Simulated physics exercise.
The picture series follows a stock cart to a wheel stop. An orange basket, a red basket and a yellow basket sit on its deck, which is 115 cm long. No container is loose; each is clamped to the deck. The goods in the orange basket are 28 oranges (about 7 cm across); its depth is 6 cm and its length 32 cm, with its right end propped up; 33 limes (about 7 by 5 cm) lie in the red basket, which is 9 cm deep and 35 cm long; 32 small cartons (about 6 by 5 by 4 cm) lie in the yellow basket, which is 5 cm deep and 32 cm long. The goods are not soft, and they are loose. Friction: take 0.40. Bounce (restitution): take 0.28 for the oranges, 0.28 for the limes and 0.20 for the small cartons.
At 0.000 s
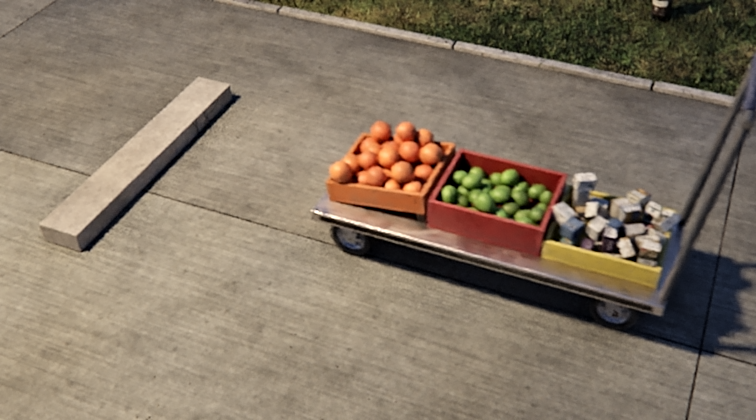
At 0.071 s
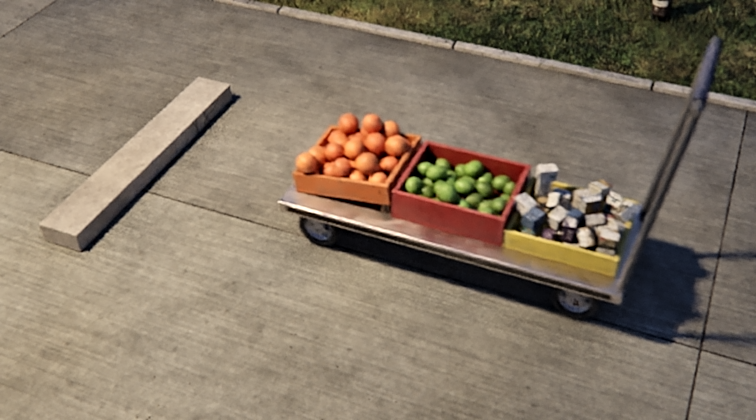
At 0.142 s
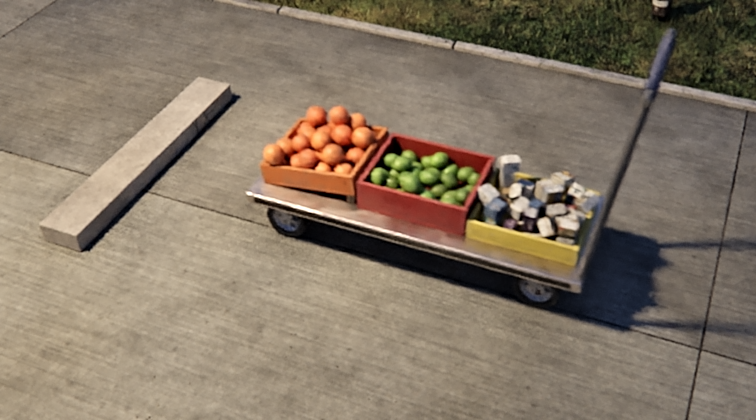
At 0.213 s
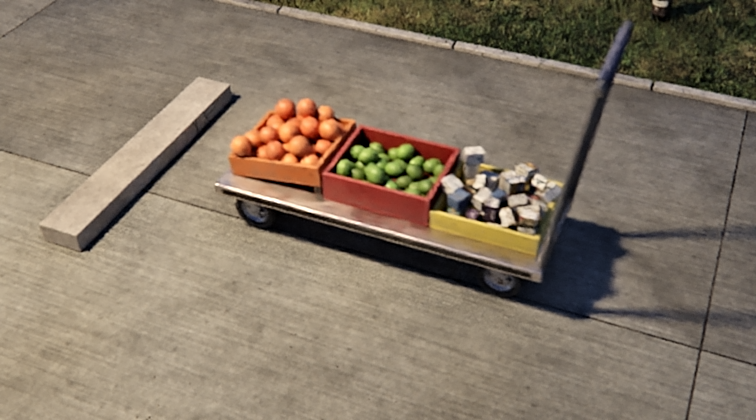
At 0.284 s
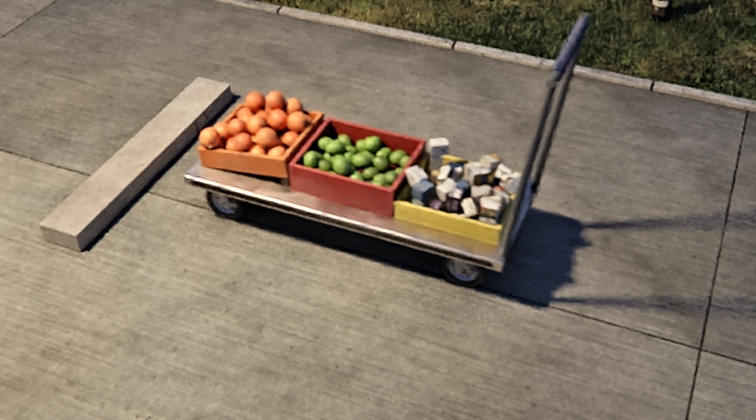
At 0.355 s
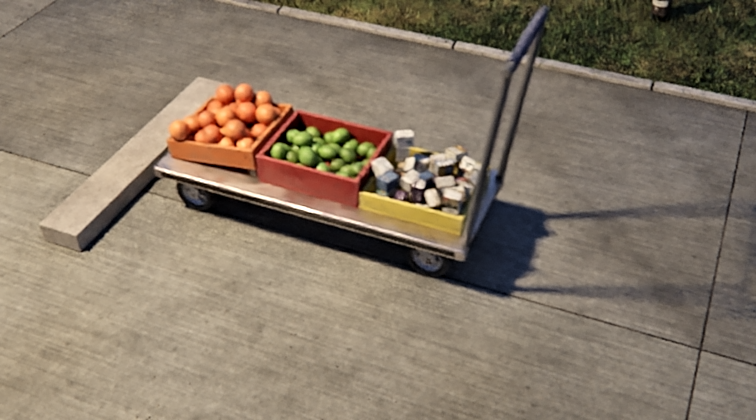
The clip shows a flat stock cart carrying oranges in an orange basket, green fruit in a red one and small cartons in a yellow one, rolling steadily left across pavement, narrowing the gap to a low wheel stop.
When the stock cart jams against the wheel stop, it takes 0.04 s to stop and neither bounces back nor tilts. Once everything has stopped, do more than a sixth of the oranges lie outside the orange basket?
Yes.
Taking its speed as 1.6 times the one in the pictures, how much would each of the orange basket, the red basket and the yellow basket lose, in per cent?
Orange basket 50, red basket 0, yellow basket 30 per cent.
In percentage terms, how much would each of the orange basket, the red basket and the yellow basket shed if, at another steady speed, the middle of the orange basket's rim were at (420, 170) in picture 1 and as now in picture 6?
Under that change it'd be orange basket at 40, red basket at 0 and yellow basket at 20 percent.
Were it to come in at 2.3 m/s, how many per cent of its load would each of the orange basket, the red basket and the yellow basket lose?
Then the orange basket sheds 40 per cent of its load, the red basket 0 per cent, and the yellow basket 20 per cent.
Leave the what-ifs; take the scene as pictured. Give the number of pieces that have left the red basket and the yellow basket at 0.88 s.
Estimate at that time - red basket 0, yellow basket 2, give or take.
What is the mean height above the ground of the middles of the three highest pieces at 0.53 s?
I'd put it close to 38 cm.
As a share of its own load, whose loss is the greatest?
Orange basket.
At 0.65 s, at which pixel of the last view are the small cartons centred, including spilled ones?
Roughly (364, 164).
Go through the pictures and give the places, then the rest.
In the first frame (places track the rim corner closest to us here), orange basket (420, 194); yellow basket (656, 270); 79 cm to go; all still inside.
Orange basket (384, 185); yellow basket (615, 259); 67 cm to go, in the second frame.
Orange basket (349, 176); yellow basket (574, 248); 54 cm to go, in the third frame.
Orange basket (314, 167); yellow basket (535, 238); 42 cm to go, in the fourth frame.
Orange basket (281, 158); yellow basket (496, 228); 30 cm to go, in the fifth frame.
Orange basket (248, 150); yellow basket (459, 218); 17 cm to go; all still inside, in the sixth frame.
After 0.43 s, impact.
After 0.53 s, the orange basket is down by 2 of 28, the red basket has all 33 and the yellow basket is down by 2 of 32.
After 0.65 s, the orange basket is down by 4 of 28, the red basket has all 33 and the yellow basket is down by 2 of 32.
After 0.88 s, the orange basket is down by 7 of 28, the red basket has all 33 and the yellow basket is down by 2 of 32.
Outcome (at 1.39 s), the orange basket is down by 7 of 28, the red basket has all 33 and the yellow basket is down by 3 of 32. Asked share, 7 of 28, 25 per cent.
